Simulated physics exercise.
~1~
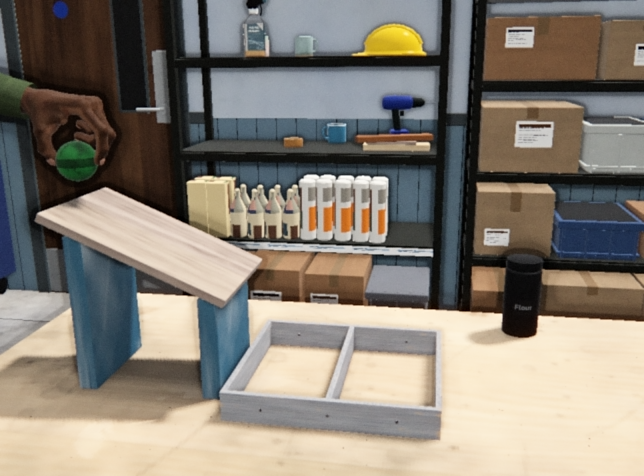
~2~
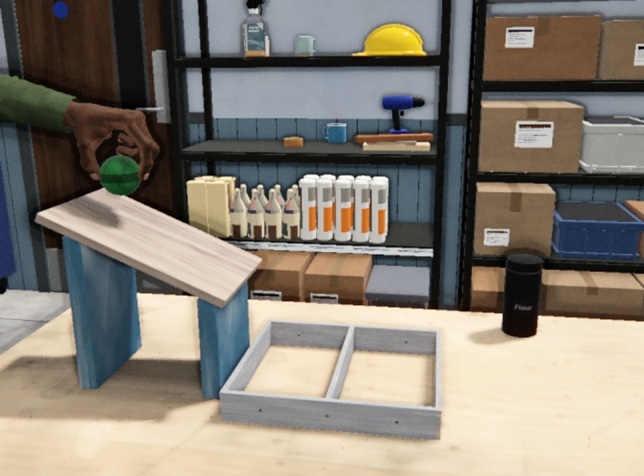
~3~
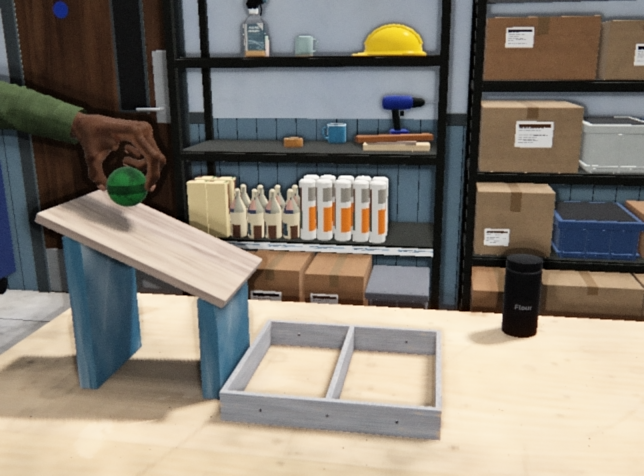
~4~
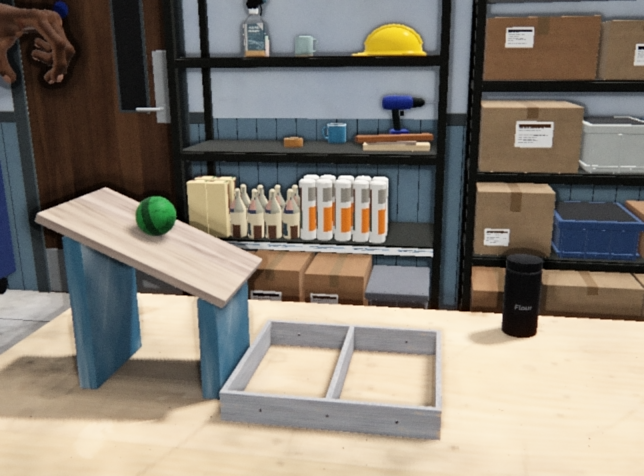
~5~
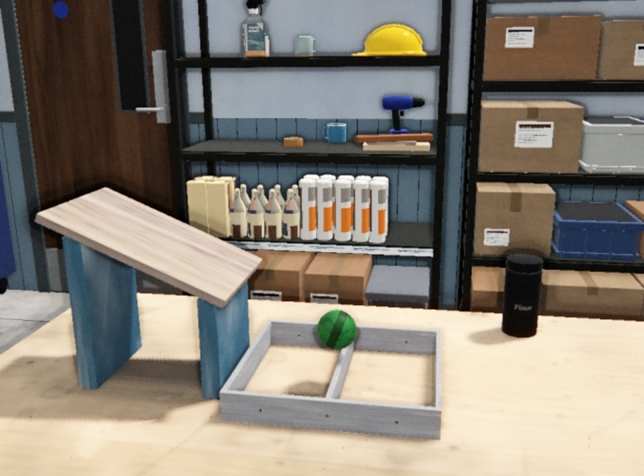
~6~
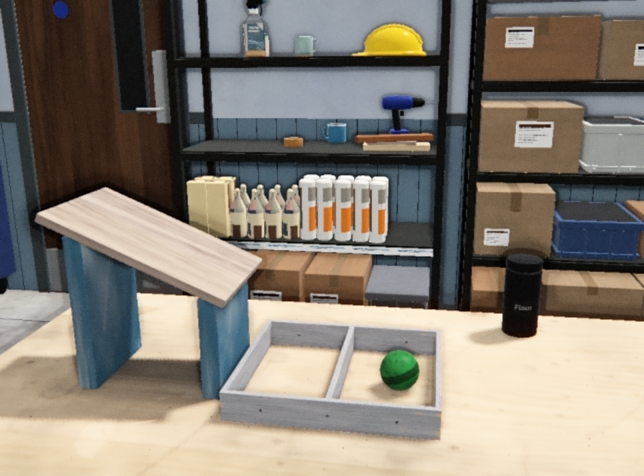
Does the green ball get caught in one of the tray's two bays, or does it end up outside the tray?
It is caught in the tray, ending up in the second bay, the one farther from the tilted board.
